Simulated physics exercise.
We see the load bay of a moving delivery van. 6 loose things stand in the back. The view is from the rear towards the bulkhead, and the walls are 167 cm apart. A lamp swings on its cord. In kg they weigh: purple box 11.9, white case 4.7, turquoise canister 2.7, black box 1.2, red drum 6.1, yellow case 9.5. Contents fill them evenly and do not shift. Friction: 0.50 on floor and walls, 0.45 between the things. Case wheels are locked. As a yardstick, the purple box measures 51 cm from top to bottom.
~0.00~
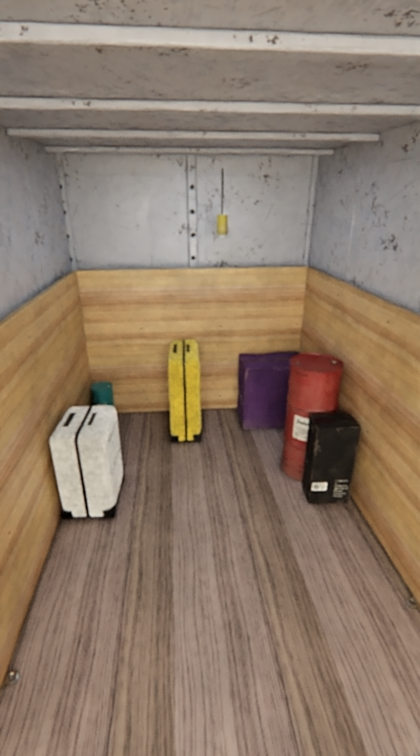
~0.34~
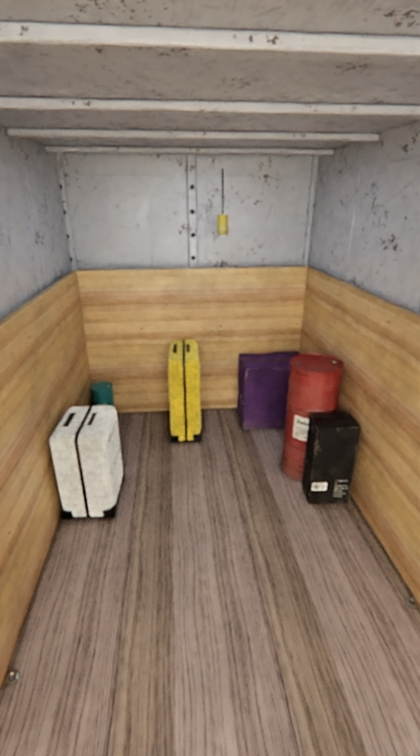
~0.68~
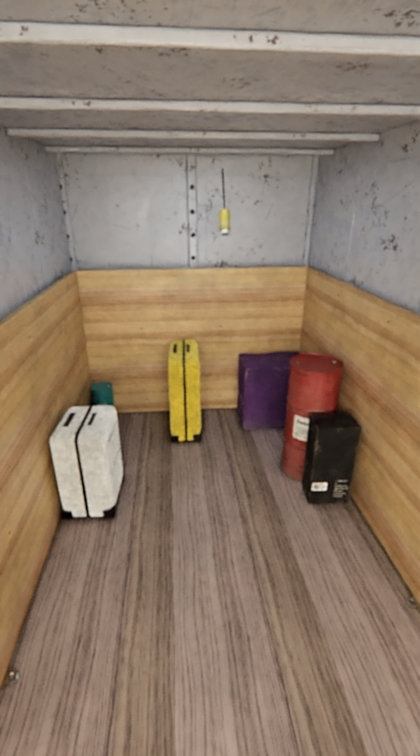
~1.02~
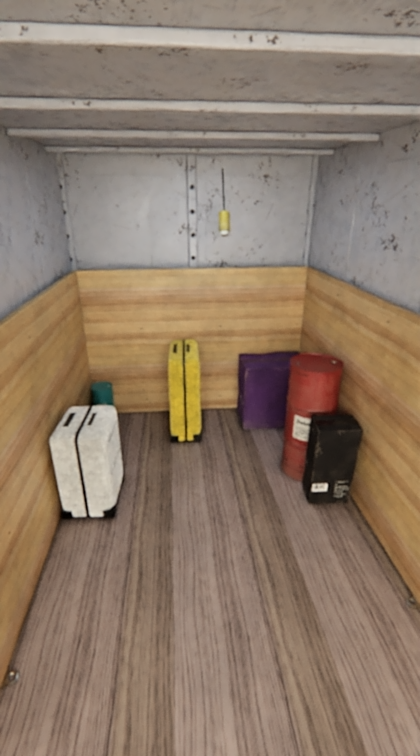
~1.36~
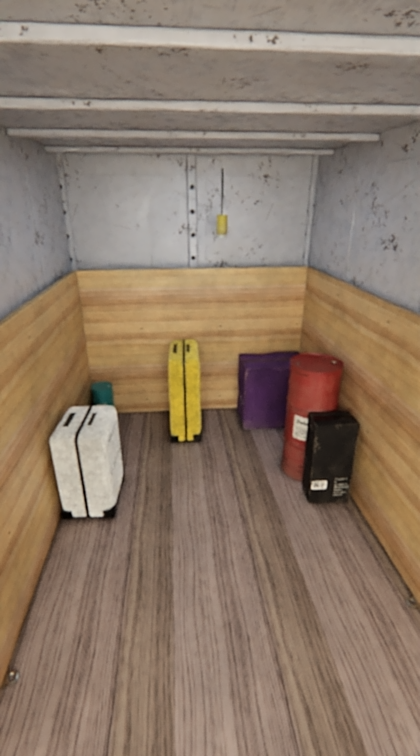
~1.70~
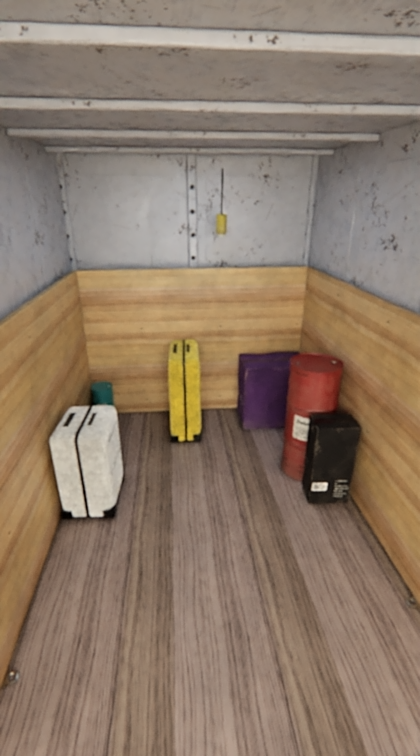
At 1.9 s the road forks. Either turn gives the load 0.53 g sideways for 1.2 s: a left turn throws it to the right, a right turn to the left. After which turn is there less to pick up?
Turn left.
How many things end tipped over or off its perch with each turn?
Left: 0; right: 3.
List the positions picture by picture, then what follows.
In the first picture, no push; purple box (271, 390); white case (90, 461).
In the second picture, load feels 0.29 g backwards; red drum (310, 418); yellow case (185, 389).
In the third picture, load feels 0.30 g backwards; turquoise canister (104, 403); black box (329, 460).
In the fourth picture, load feels 0.22 g backwards; black box (330, 460); red drum (310, 418).
In the fifth picture, no push; black box (329, 458); turquoise canister (104, 403).
In the sixth picture, no push; purple box (271, 390); white case (90, 461).
Turning left. At 2.30 s, load feels 0.53 g right; yellow case leaning 5°.
After 2.70 s, load feels 0.53 g right; white case slid 9 cm near (106, 459); purple box slid 3 cm near (275, 390); yellow case leaning 33°.
After 3.00 s, load feels 0.21 g right; white case slid 21 cm near (128, 458); purple box slid 3 cm near (275, 390); yellow case leaning 33°.
At rest (3.9 s), not toppled but over 15 cm from the start, white case and yellow case; the other 4 in place, give or take 15 cm. In the last view, purple box near (275, 390), white case near (131, 457).
Turning right instead, black box, red drum and yellow case tipped over or off its perch, 3 of 6 in all.
